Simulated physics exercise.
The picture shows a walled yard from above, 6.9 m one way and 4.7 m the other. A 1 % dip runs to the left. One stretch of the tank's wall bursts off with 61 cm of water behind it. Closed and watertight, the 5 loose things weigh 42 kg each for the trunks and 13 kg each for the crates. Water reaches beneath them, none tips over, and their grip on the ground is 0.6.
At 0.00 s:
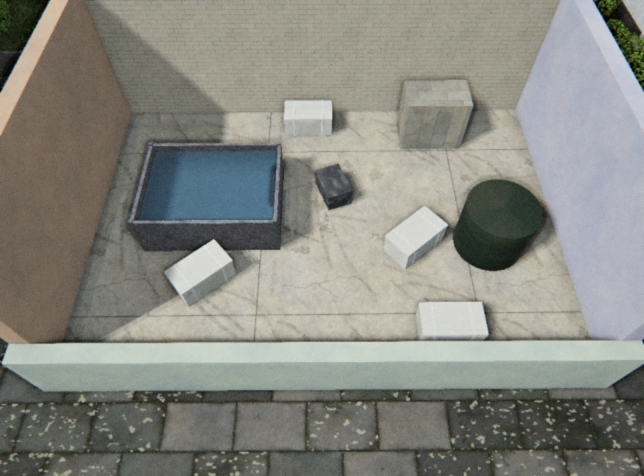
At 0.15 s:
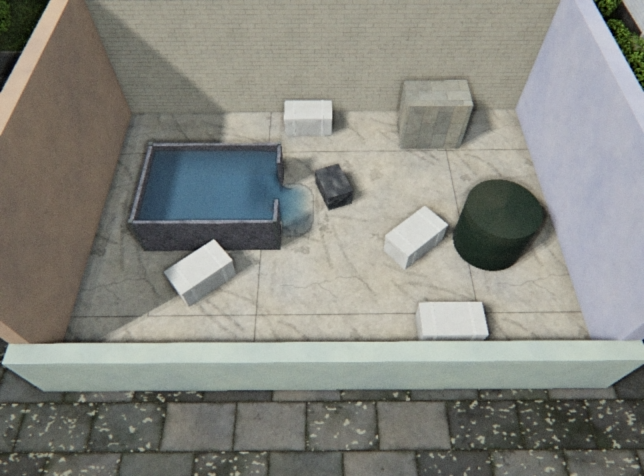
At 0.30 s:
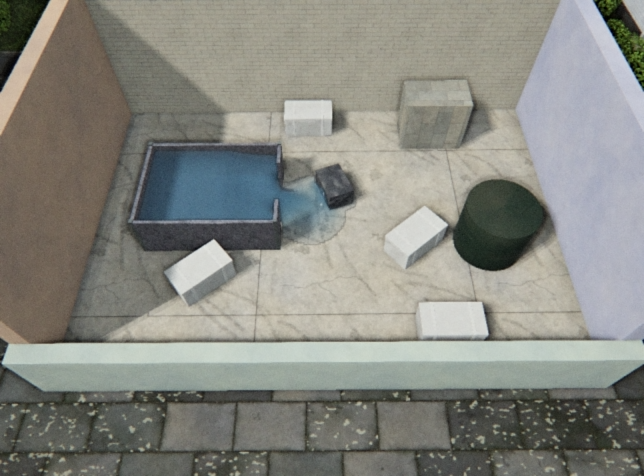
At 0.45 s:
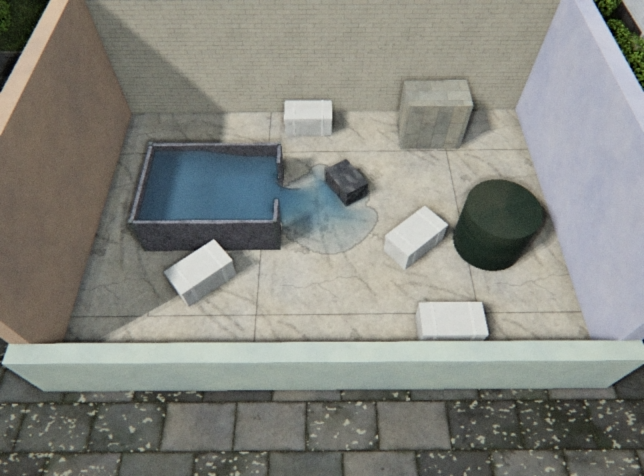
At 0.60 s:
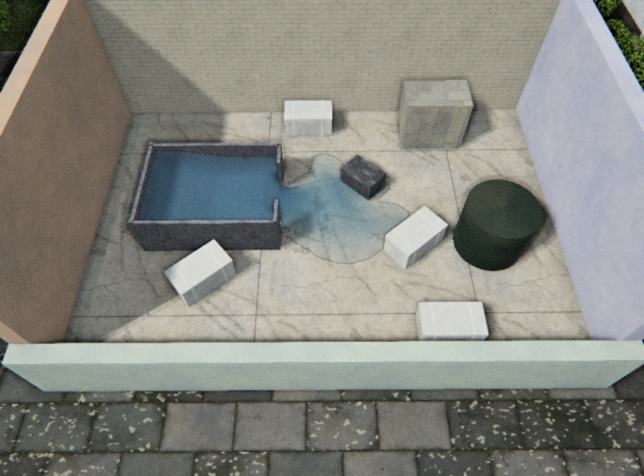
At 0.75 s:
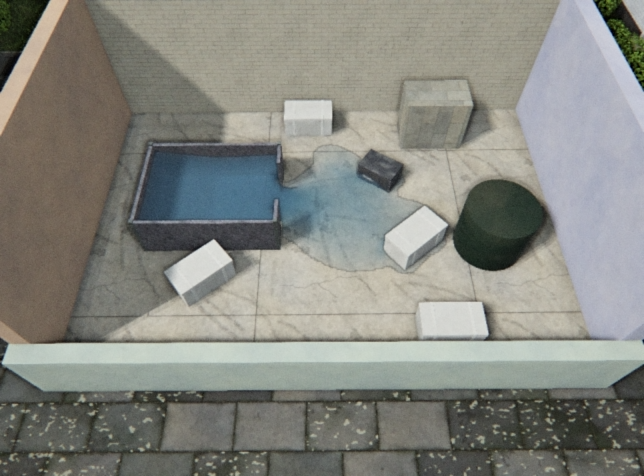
A walled yard held a raised pool on the left, and part of its right wall broke open, letting water spread across the pale floor and push a small dark block to the right.
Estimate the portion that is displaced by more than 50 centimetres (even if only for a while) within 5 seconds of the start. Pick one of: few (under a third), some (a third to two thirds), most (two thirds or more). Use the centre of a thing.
Some.
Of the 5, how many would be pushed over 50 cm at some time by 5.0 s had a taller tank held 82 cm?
That would make 3 of them.
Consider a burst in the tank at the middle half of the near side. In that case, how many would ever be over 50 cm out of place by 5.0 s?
In that case 1 of them.
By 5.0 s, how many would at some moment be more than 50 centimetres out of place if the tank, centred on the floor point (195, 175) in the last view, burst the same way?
Result: 1.
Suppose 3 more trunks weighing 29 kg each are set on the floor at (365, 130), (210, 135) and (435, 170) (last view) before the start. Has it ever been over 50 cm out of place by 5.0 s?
In order: Within it, within it, beyond it.
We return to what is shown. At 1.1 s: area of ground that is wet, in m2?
Flooded: Near 9.0 m2.
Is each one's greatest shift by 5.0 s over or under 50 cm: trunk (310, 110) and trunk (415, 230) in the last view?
Taking them in order: Falling below it and exceeding it.
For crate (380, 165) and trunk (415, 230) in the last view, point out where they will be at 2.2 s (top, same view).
Estimated pixels: (484, 144) and (456, 257).
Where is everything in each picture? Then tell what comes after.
The first picture shows a crate at (334, 180), on the bottom; a trunk at (417, 230), on the bottom; water covers 2.6 m2; 0 of 5 have shifted.
The second picture shows a crate at (334, 180), on the bottom; a trunk at (417, 230), on the bottom; 3.0 m2 under water; 0 of 5 have shifted.
The third picture shows a crate at (335, 180) rests on the ground; a trunk at (417, 230) rests on the ground; water covers 3.5 m2; 0 of 5 have shifted.
The fourth picture shows a crate at (347, 176) rests on the ground, 21 cm from its start; a trunk at (417, 230) rests on the ground; 4.1 m2 under water; 1 of 5 have shifted.
The fifth picture shows a crate at (364, 171), on the bottom, 50 cm from its start; a trunk at (417, 230) rests on the ground; 5.0 m2 under water; 1 of 5 have shifted.
The sixth picture shows a crate at (381, 164), on the bottom, 81 cm from its start; a trunk at (417, 230) rests on the ground; water covers 6.0 m2; 1 of 5 have shifted.
After 1.1 s 1 of 5 are over 50 cm from their spots; 0 afloat.
After 2.2 s 2 of 5 are over 50 cm from their spots; 0 afloat.
After 3.5 s 2 of 5 are over 50 cm from their spots; 1 afloat.
After 5.0 s 2 of 5 are over 50 cm from their spots, and 2 have been at some point; 1 afloat.
